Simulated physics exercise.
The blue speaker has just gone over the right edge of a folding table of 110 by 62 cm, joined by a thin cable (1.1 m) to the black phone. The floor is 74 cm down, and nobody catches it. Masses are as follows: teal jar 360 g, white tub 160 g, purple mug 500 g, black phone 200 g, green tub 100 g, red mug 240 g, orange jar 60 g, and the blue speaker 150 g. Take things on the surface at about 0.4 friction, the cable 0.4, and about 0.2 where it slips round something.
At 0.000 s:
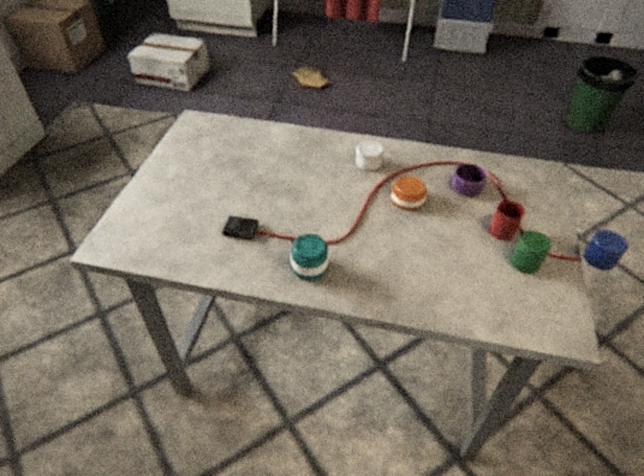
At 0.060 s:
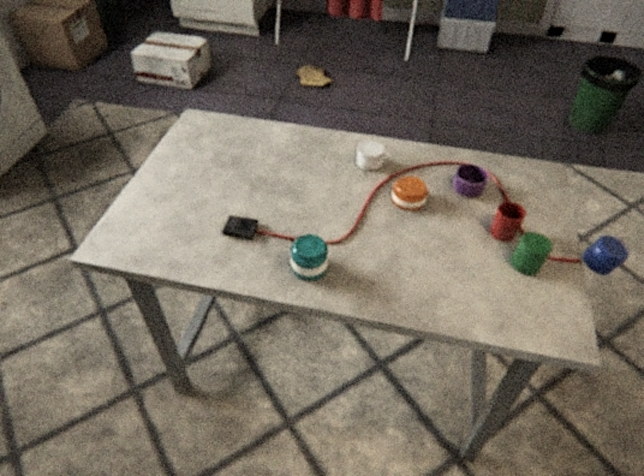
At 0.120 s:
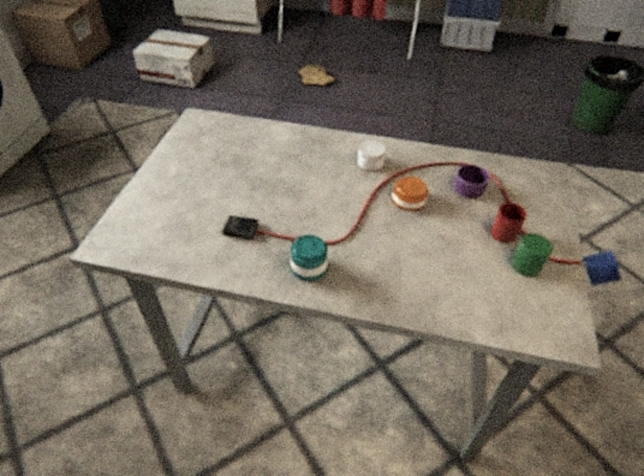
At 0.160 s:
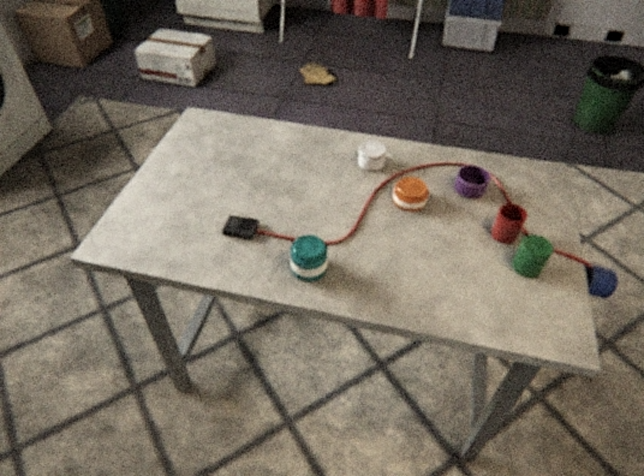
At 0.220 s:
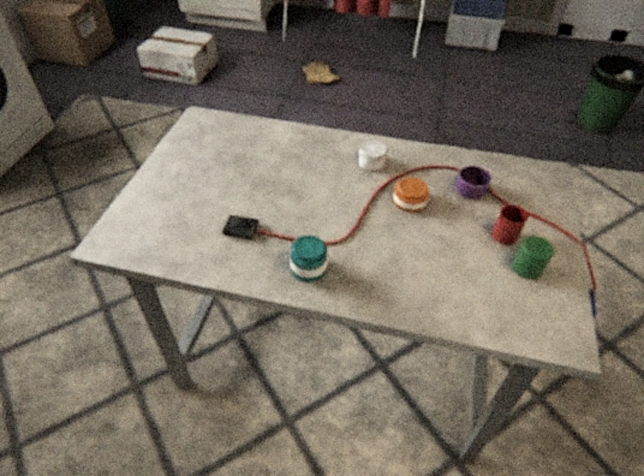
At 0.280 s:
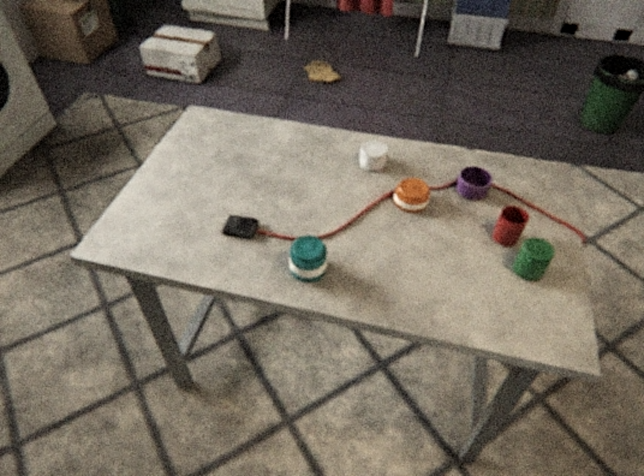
A pale folding table stands on a patterned rug, seen from above at an angle, with boxes and a green bin on the dark floor behind. On it are a black phone and teal jar at left, a white tub, orange jar and purple mug further back, and red and green containers at right. The blue speaker drops past the right edge, drawing the red cable straighter, while the view shifts very slightly.
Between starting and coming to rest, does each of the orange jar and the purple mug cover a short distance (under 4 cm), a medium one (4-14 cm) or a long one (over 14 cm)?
In order: The orange jar relocates just a touch; the purple mug relocates just a touch.
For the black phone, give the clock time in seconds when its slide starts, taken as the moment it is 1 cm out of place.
Estimate for the black phone: Near 0.36 seconds.
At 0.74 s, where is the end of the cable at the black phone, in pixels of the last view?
About (288, 215).
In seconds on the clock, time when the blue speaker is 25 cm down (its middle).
0.30 s.
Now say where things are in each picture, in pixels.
The first frame shows shows, orange jar (411, 185); purple mug (471, 173); cable runs through (495, 180) (420, 166) (366, 204).
The second frame shows shows, blue speaker (612, 246); cable runs through (421, 166).
The third frame shows shows, blue speaker (602, 268); cable runs through (422, 166).
The fourth frame shows shows, blue speaker (596, 281); cable runs through (422, 166).
The fifth frame shows shows, blue speaker (580, 304); cable runs through (584, 246) (426, 167).
The sixth frame shows shows, orange jar (414, 187); purple mug (476, 176); cable runs through (535, 208) (378, 201).
After 0.5 s, the cable's tail end at (270, 216); orange jar 1 cm off its start, blue speaker over the edge, black phone 4 cm off its start.
After 0.7 s, the cable's tail end at (288, 215); orange jar 1 cm off its start, blue speaker over the edge, black phone 8 cm off its start.
After 1.0 s, the cable's tail end at (299, 212); orange jar 1 cm off its start at (416, 190), blue speaker over the edge, black phone 11 cm off its start at (283, 212).
After 1.2 s, the cable's tail end at (304, 211); orange jar 1 cm off its start, blue speaker over the edge, black phone 12 cm off its start.
After 2.4 s, the cable's tail end at (309, 210); orange jar 1 cm off its start at (416, 190), purple mug 0 cm off its start at (476, 177), blue speaker over the edge, black phone 13 cm off its start at (293, 210).
